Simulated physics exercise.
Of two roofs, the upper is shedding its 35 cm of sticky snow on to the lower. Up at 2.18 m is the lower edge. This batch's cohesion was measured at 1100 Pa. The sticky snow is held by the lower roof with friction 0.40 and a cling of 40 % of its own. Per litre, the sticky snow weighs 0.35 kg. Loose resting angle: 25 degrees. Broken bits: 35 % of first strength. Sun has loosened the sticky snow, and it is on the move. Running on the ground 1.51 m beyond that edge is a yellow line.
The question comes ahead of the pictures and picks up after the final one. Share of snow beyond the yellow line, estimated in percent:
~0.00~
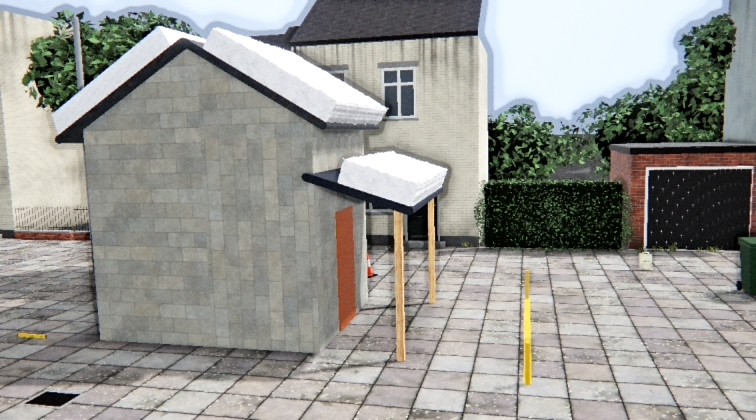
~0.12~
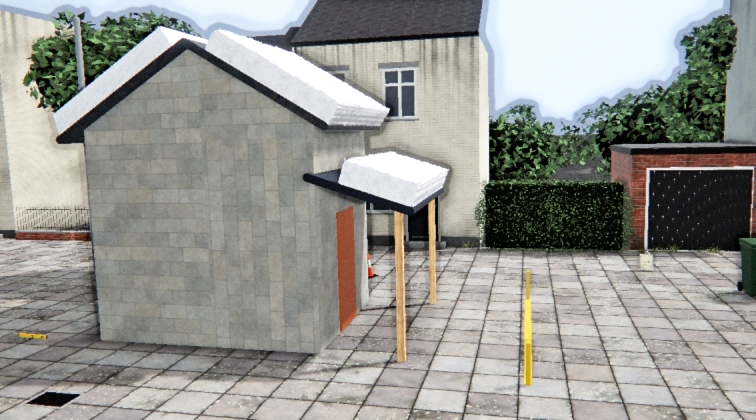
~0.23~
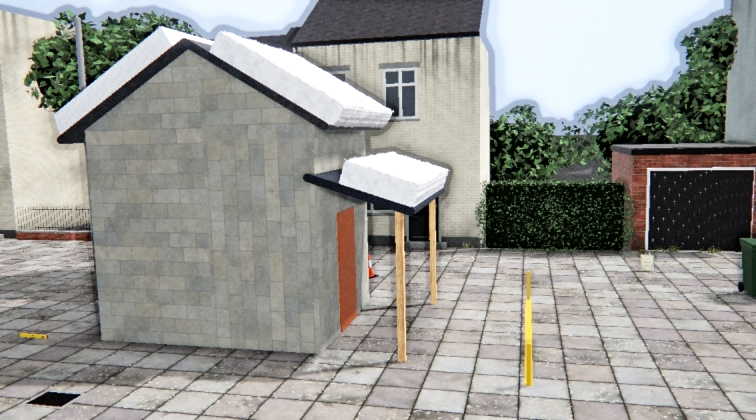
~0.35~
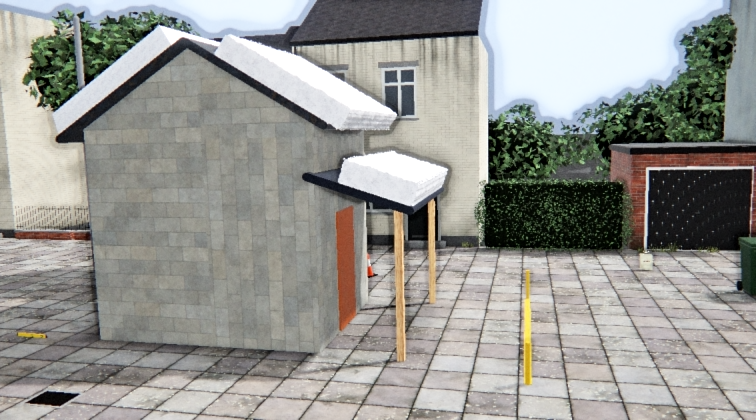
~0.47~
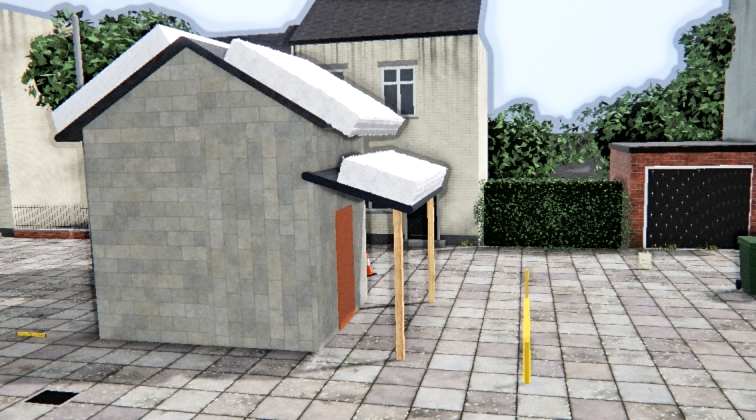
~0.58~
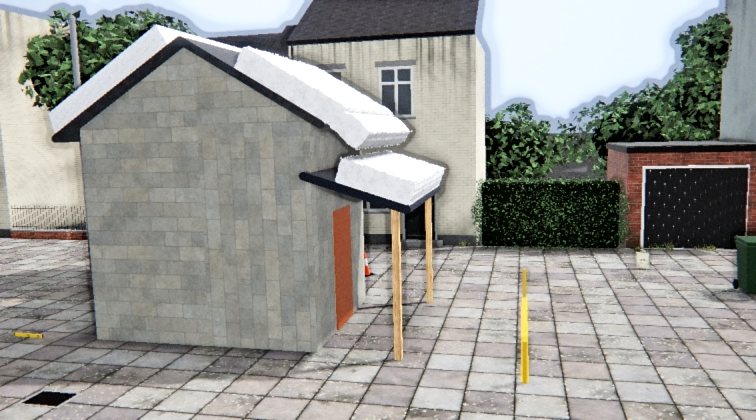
Approximately 30 percent.
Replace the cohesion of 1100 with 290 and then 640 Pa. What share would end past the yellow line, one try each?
Respectively, close to 50 % and close to 50 %.
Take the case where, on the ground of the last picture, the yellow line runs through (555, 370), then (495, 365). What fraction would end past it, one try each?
Respectively 22 percent and 45 percent would end past it.
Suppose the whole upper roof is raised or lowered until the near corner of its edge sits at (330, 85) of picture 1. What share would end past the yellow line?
That would come to around 40 %.
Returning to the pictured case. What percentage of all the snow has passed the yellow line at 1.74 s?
Around 12 percent of it.
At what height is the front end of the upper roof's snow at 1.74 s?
0.0 m, more or less.
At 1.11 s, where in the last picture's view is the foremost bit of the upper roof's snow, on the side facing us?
Close to pixel (444, 183).
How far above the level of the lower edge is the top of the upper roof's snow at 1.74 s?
0.3 m or thereabouts.
After 1.11 s, none is below the lower edge and 0 % is past the line.
After 1.74 s, 61 % is below the lower edge and 12 % is past the line.
After 2.37 s, 81 % is below the lower edge and 30 % is past the line.
After 3.00 s, 81 % is below the lower edge and 30 % is past the line.
After 3.40 s, at the end, 81 % is below the lower edge and 30 % is past the line.
